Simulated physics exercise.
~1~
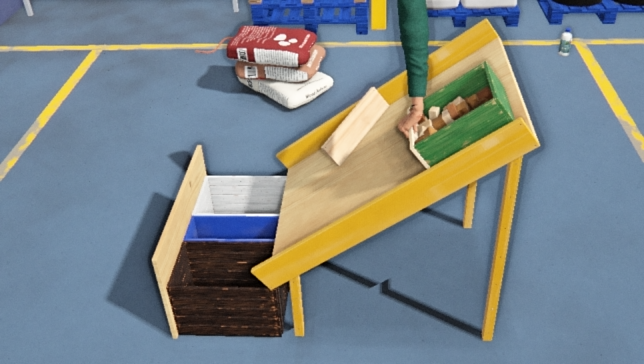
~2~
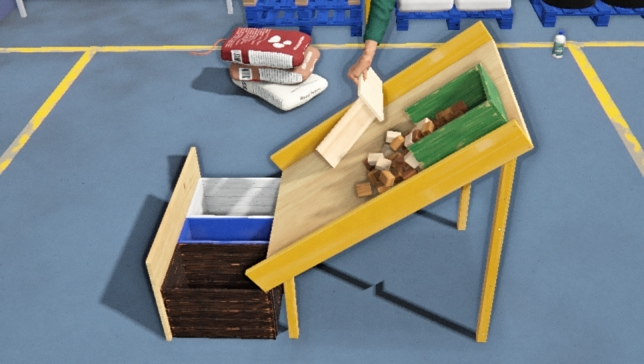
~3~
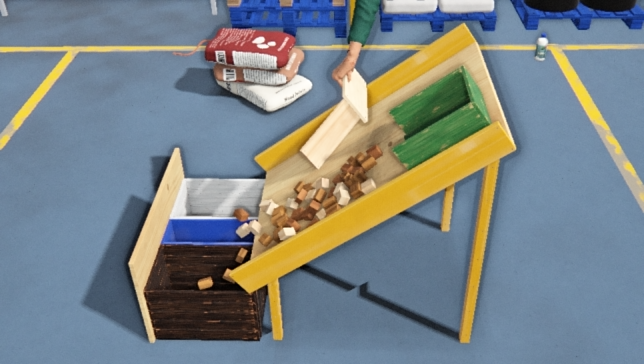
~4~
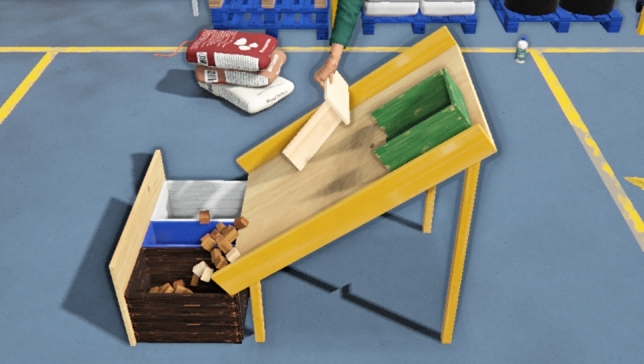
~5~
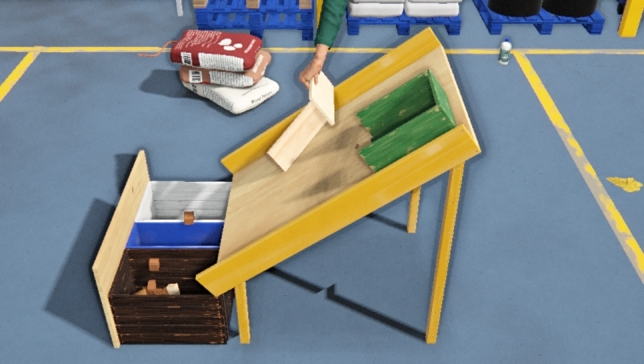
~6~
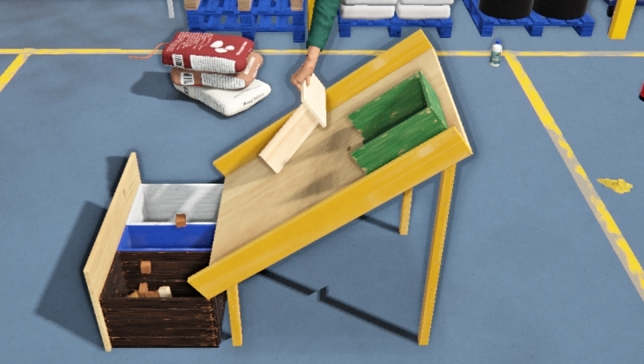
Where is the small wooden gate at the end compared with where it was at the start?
At the start it was at the open lower side of the green pen, in front of the blocks. By the end it was away from the pen, held leaning beside the upper end of the angled board, near the table's far edge.
